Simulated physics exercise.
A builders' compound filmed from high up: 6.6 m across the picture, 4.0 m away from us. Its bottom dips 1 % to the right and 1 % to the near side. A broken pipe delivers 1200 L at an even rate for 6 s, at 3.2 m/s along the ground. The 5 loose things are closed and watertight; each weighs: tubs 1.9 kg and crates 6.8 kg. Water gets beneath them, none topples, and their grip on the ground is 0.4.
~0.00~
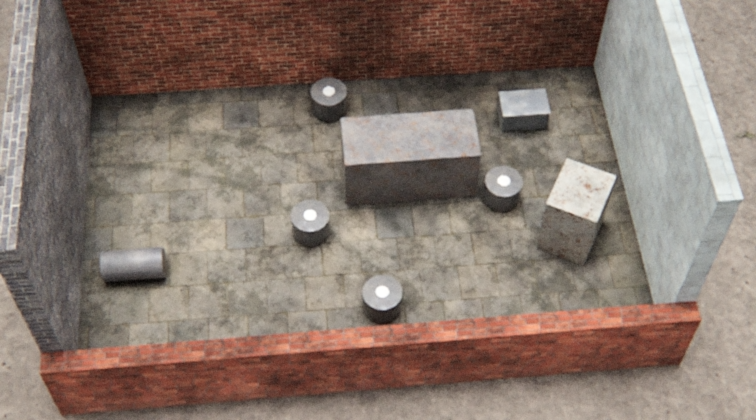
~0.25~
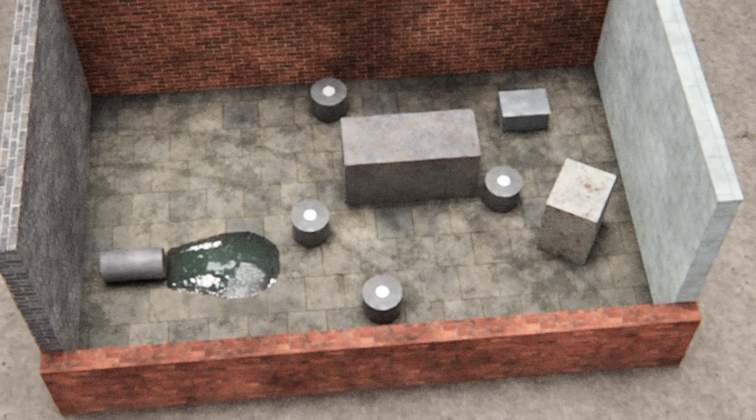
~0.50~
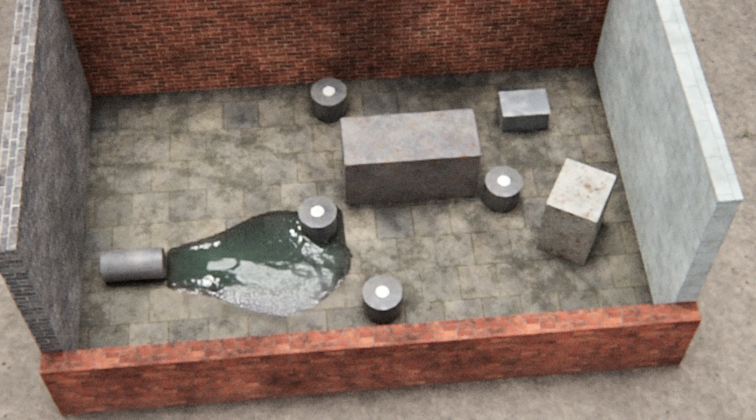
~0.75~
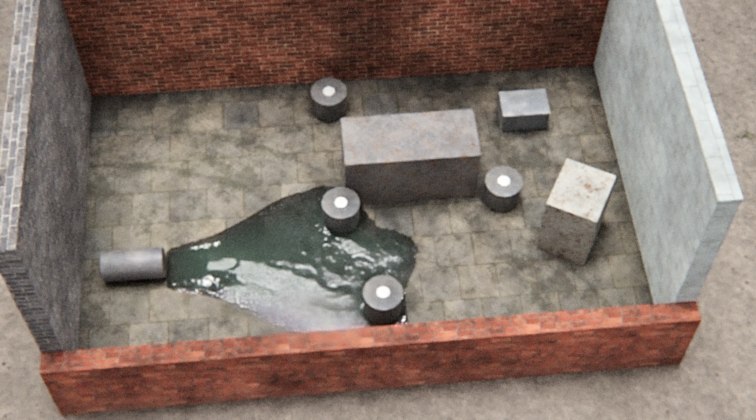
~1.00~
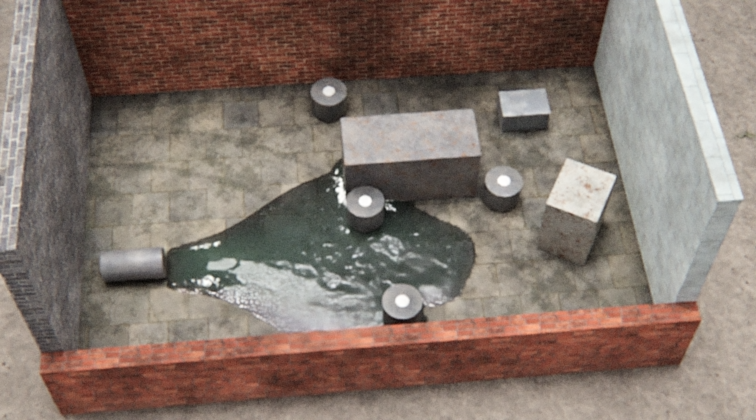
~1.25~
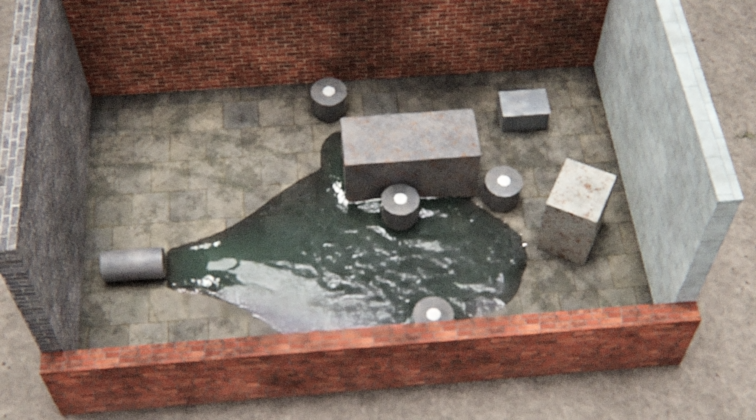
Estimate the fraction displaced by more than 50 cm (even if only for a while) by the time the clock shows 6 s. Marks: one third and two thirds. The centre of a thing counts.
It is at least two thirds.
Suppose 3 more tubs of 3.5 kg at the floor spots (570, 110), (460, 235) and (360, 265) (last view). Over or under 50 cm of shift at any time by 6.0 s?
In that order: Over, over, past it.
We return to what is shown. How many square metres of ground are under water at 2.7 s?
About 13 m2.
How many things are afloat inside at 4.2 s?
4 of them.
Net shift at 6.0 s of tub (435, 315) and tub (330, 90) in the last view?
In turn: 300 cm, 120 cm.
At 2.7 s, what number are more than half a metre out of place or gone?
By then 3.
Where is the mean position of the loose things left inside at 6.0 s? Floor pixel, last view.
Around (505, 130).
After 1.8 s 3 of 5 are over 50 cm from their spots; 2 afloat.
After 2.7 s 3 of 5 are over 50 cm from their spots; 3 afloat.
After 4.2 s 3 of 5 are over 50 cm from their spots; 4 afloat.
After 6.0 s 5 of 5 are over 50 cm from their spots, and 5 have been at some point; 4 afloat.
